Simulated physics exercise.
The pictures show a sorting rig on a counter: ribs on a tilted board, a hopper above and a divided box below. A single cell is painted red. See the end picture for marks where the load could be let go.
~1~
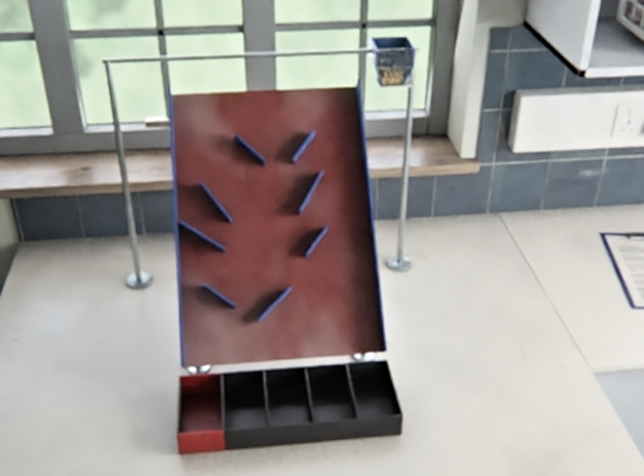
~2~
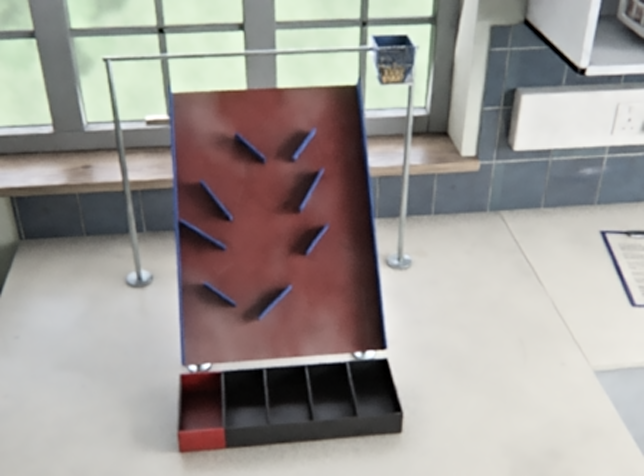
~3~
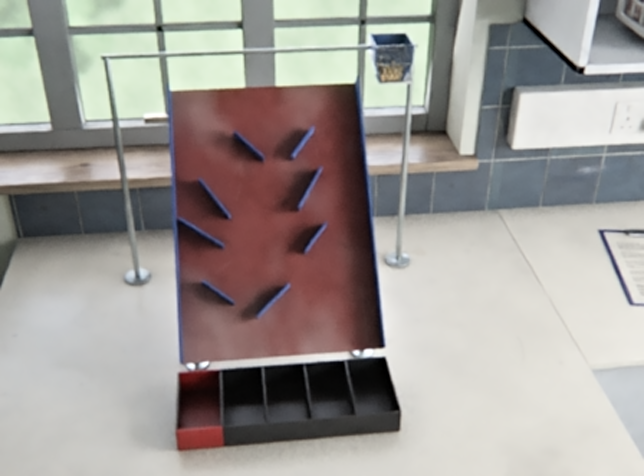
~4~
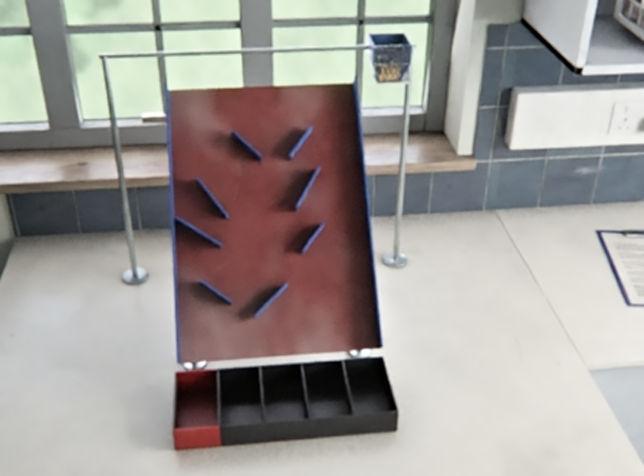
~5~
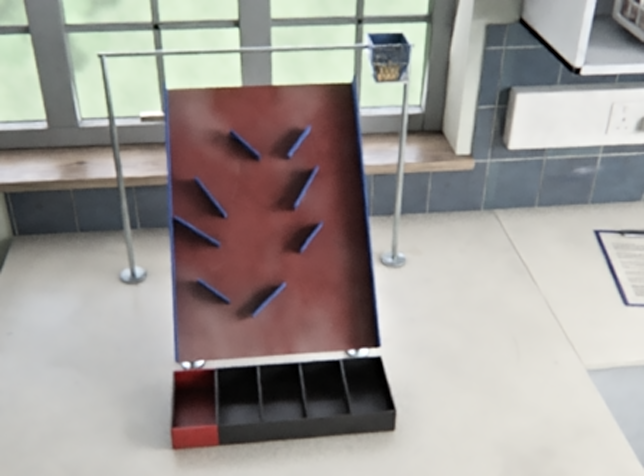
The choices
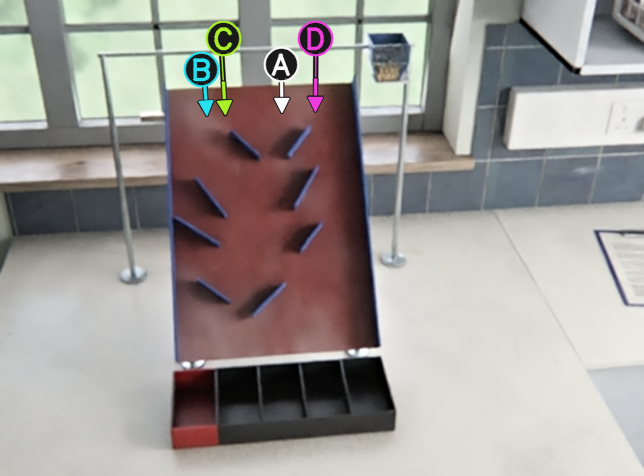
Tilted reddish board with blue ribs standing on a counter below a small hopper, above a divided box, nothing visibly moving.
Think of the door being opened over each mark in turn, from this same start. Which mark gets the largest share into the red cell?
Take A.
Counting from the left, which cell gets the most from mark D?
The fifth.
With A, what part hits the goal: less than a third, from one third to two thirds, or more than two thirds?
It is from one third to two thirds.
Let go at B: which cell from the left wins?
The second.
On the marked copy, mark A meets the board at (281, 107); mark B meets the board at (206, 110); mark C meets the board at (224, 109); mark D meets the board at (315, 106).
If A is chosen, about half in the red cell, about a third in other cells, a small part outside the box.
If B is chosen, about a quarter in the red cell, about two thirds in other cells, a small part held on the board.
If C is chosen, about a quarter in the red cell, about two thirds in other cells.
If D is chosen, a small part in the red cell, most in other cells, a small part outside the box.
